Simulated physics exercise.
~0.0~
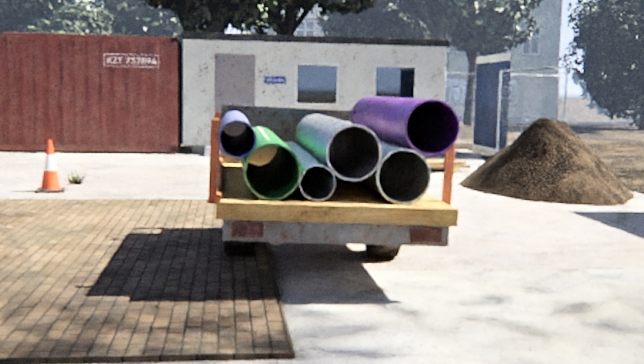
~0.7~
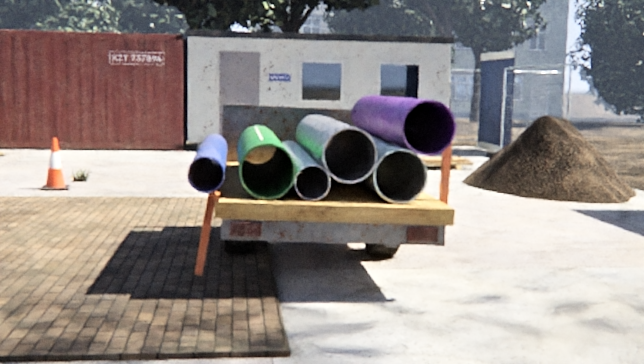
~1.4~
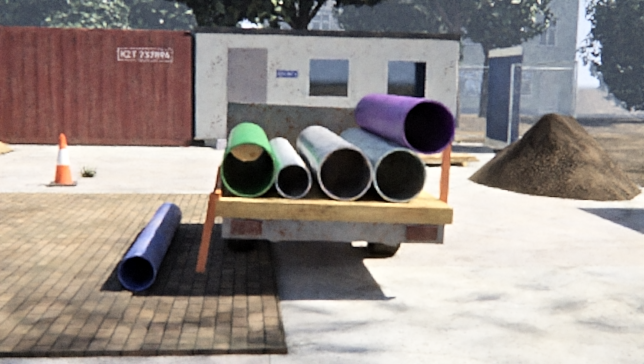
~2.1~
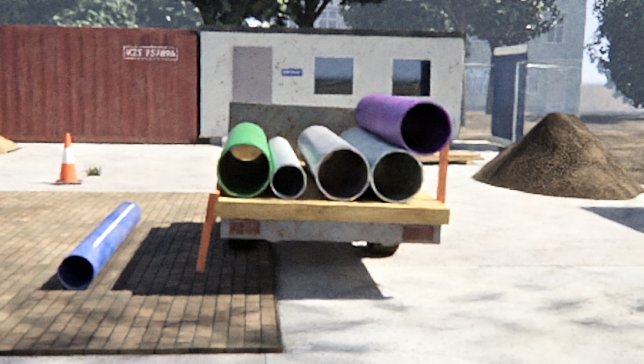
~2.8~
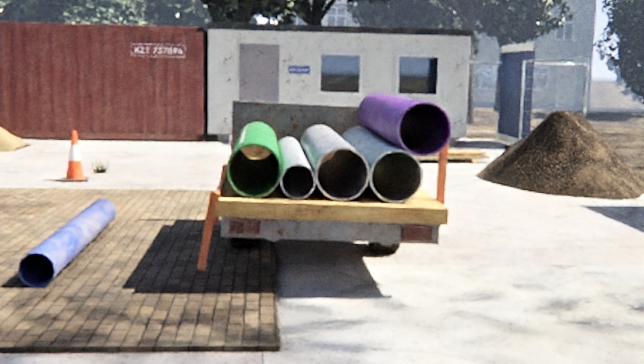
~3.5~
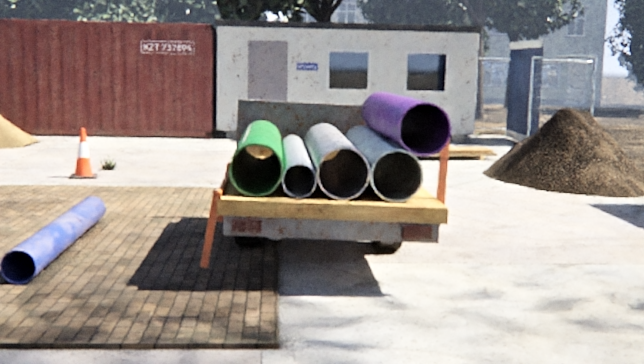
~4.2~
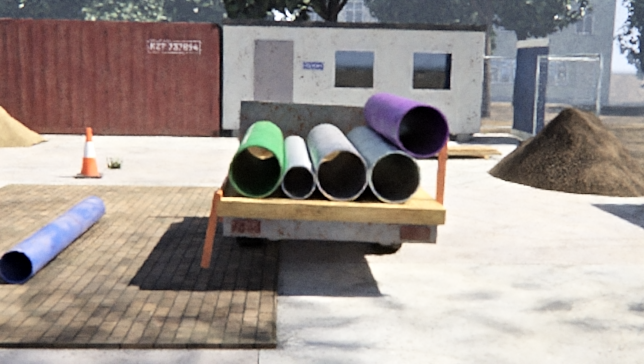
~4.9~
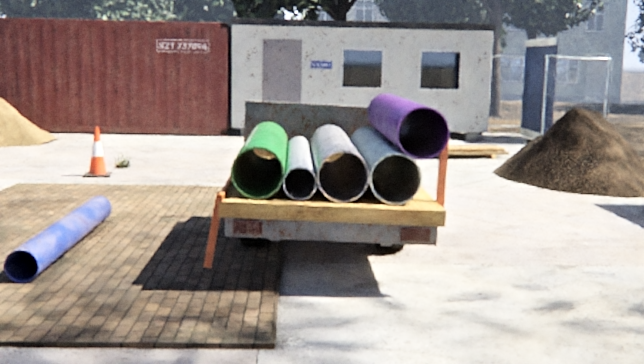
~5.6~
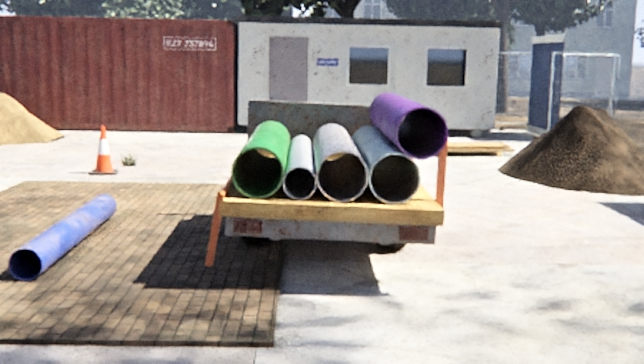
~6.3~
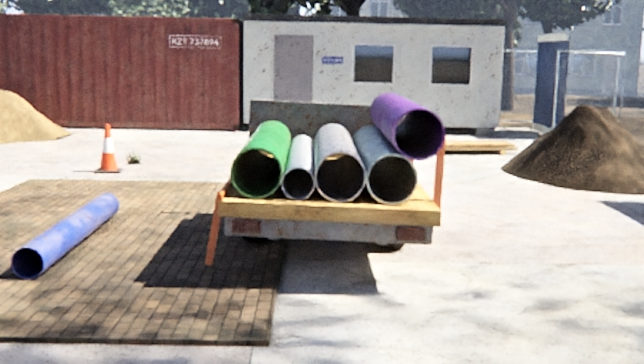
A blue pipe dropped off the left side of a loaded trailer as the post there tipped outward, then rolled left across the brick paving and stopped, while the green, grey and purple pipes shifted little and stayed on the deck.
